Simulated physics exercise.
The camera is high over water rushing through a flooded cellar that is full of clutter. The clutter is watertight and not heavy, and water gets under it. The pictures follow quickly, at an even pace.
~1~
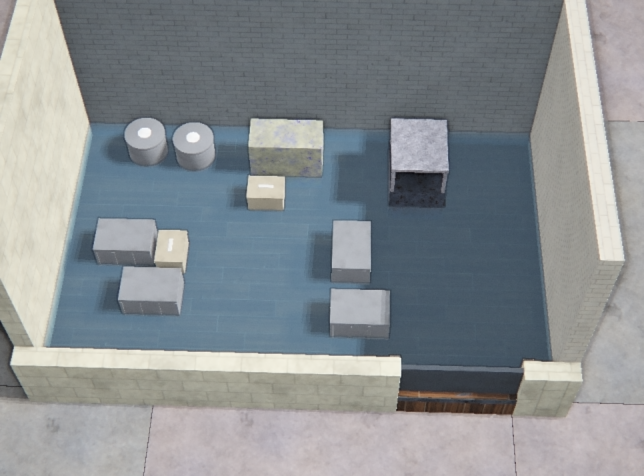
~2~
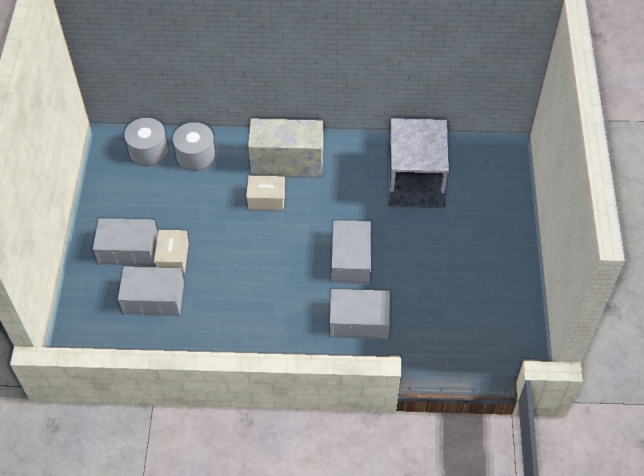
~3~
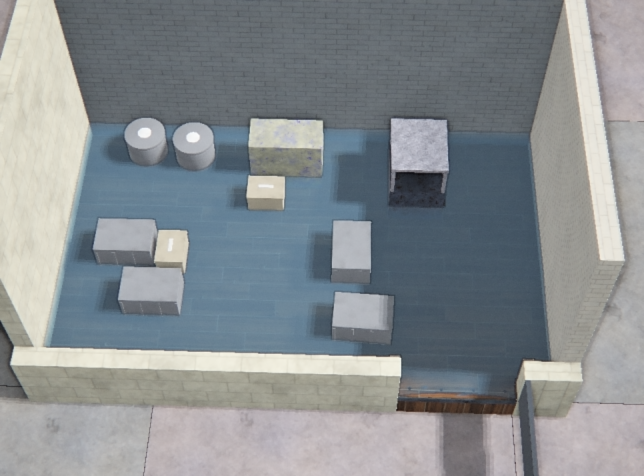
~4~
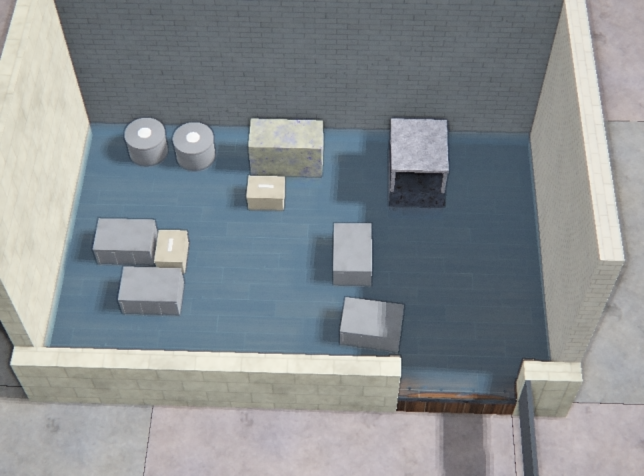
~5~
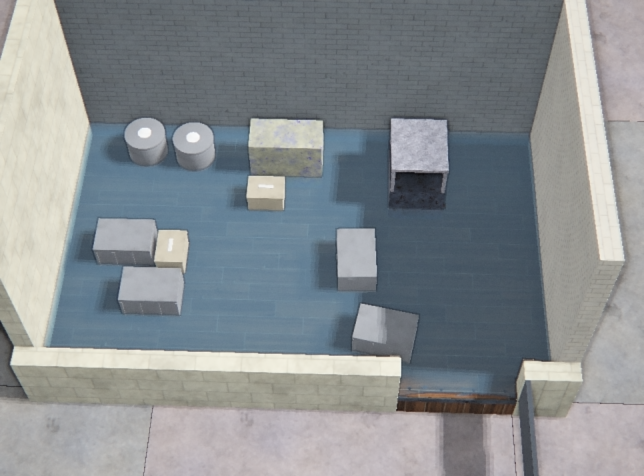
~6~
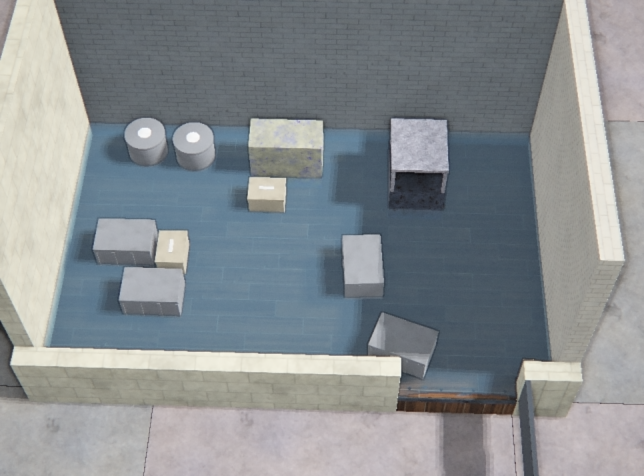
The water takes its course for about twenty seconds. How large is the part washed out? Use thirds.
Share: One to two thirds.
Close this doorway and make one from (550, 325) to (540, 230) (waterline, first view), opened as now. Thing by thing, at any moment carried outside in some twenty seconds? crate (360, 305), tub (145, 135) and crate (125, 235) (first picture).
In turn: Out, no, no.
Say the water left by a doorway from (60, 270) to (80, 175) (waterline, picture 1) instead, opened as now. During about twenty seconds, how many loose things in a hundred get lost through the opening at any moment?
Near 100 in a hundred.
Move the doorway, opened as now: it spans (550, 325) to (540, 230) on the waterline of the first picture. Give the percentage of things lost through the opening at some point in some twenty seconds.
Close to 40 %.
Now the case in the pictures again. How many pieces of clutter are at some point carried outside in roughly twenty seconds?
The number is 5.
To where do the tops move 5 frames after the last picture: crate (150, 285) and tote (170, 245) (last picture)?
Roughly at (175, 291) and (195, 255).
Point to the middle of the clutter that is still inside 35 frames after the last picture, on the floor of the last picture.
Roughly at (296, 271).
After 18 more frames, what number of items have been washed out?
2 of them.
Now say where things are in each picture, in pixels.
In the first frame, a crate at (360, 307), afloat; a crate at (352, 244), afloat; 0 of 8 have shifted.
In the second frame, a crate at (360, 307) floats; a crate at (352, 244) floats; 0 of 8 have shifted.
In the third frame, a crate at (363, 311) floats, close to its start; a crate at (352, 244) floats; 0 of 8 have shifted.
In the fourth frame, a crate at (372, 318) floats, close to its start; a crate at (353, 247) floats; 1 of 8 have shifted.
In the fifth frame, a crate at (386, 326) floats, a stride from its start; a crate at (357, 252) floats, close to its start; 2 of 8 have shifted.
In the sixth frame, a crate at (403, 338), afloat, a stride from its start; a crate at (363, 259), afloat, close to its start; 2 of 8 have shifted.
A moment on, 1 of 8 are out; 7 afloat.
Next, 2 of 8 are out; 6 afloat.
Later, 3 of 8 are out; 5 afloat.
In the end, 5 of 8 are out; 3 afloat.
